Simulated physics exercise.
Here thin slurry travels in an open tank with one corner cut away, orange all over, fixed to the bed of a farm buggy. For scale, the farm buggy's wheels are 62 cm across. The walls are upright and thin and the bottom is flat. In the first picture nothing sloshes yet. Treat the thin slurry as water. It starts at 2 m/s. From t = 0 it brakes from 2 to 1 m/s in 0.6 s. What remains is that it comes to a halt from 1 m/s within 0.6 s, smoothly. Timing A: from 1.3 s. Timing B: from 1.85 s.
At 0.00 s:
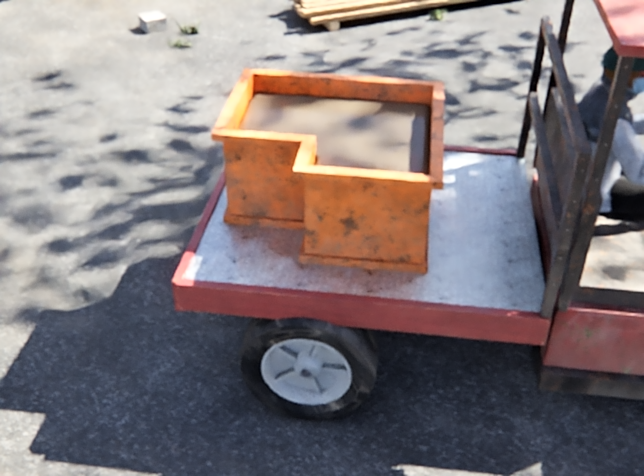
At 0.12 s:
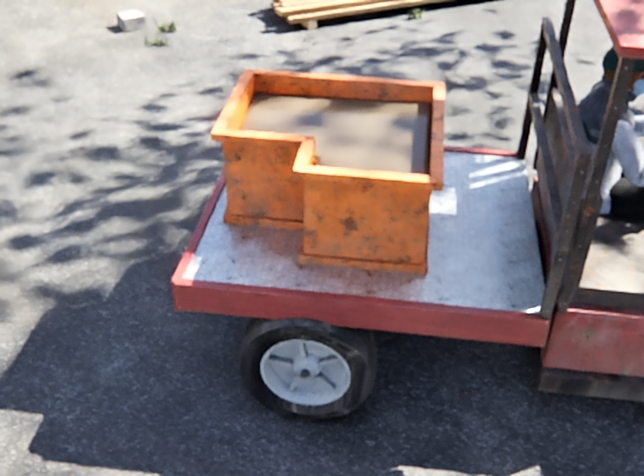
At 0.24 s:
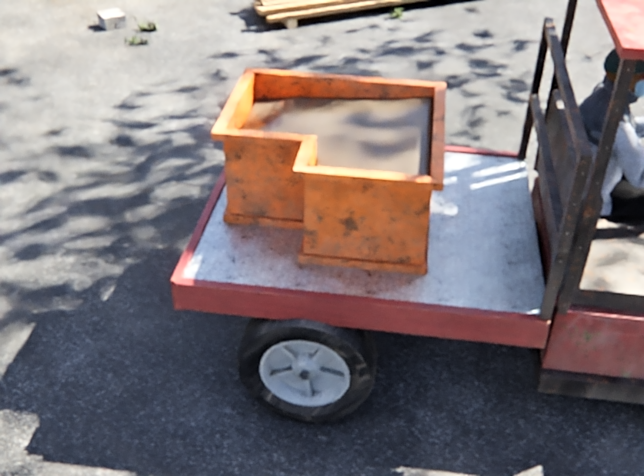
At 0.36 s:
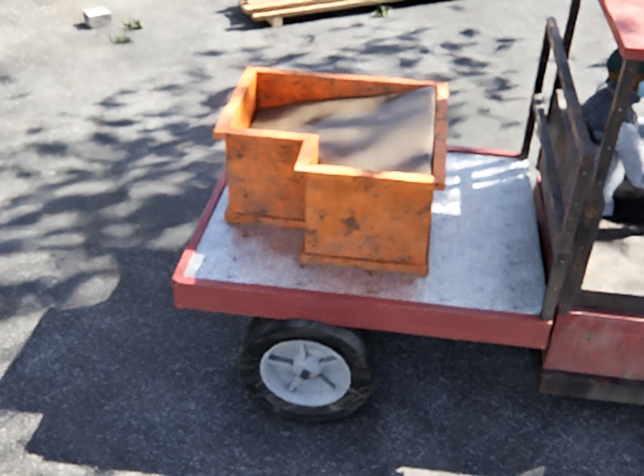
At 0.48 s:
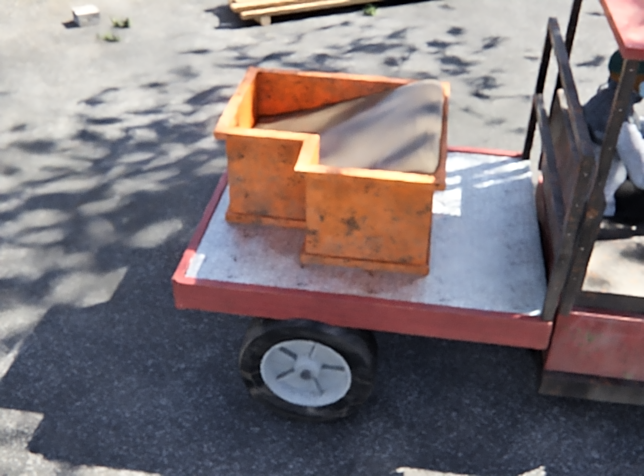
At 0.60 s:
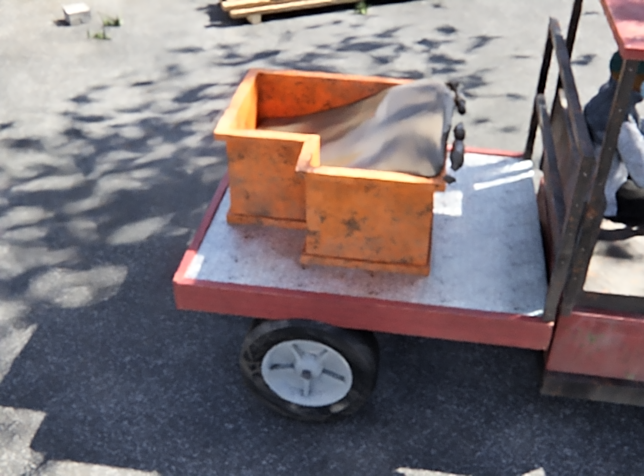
The video shows an orange open tank with a cut-away corner on the flat bed of a farm buggy moving right; the brownish liquid inside, level at first, slopes up towards the right and laps over the right rim.
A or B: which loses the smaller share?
Better to take B.
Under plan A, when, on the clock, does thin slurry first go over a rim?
At about 0.8 s.
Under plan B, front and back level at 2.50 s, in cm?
About 42 cm in front and 26 cm behind.
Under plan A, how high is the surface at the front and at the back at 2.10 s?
Front 38 cm, back 18 cm.
For plan A, By 2.10 s it stands 17 cm high behind and 39 cm in front; 8 per cent has gone over the front.
For plan A, By 4.89 s 12 per cent has gone over the front, 28 of 233 litres.
For plan B, By 2.50 s it stands 25 cm high behind and 43 cm in front; 3 per cent has gone mostly over the front, some over the back.
For plan B, By 5.43 s 5 per cent has gone over the front, 11 of 233 litres.
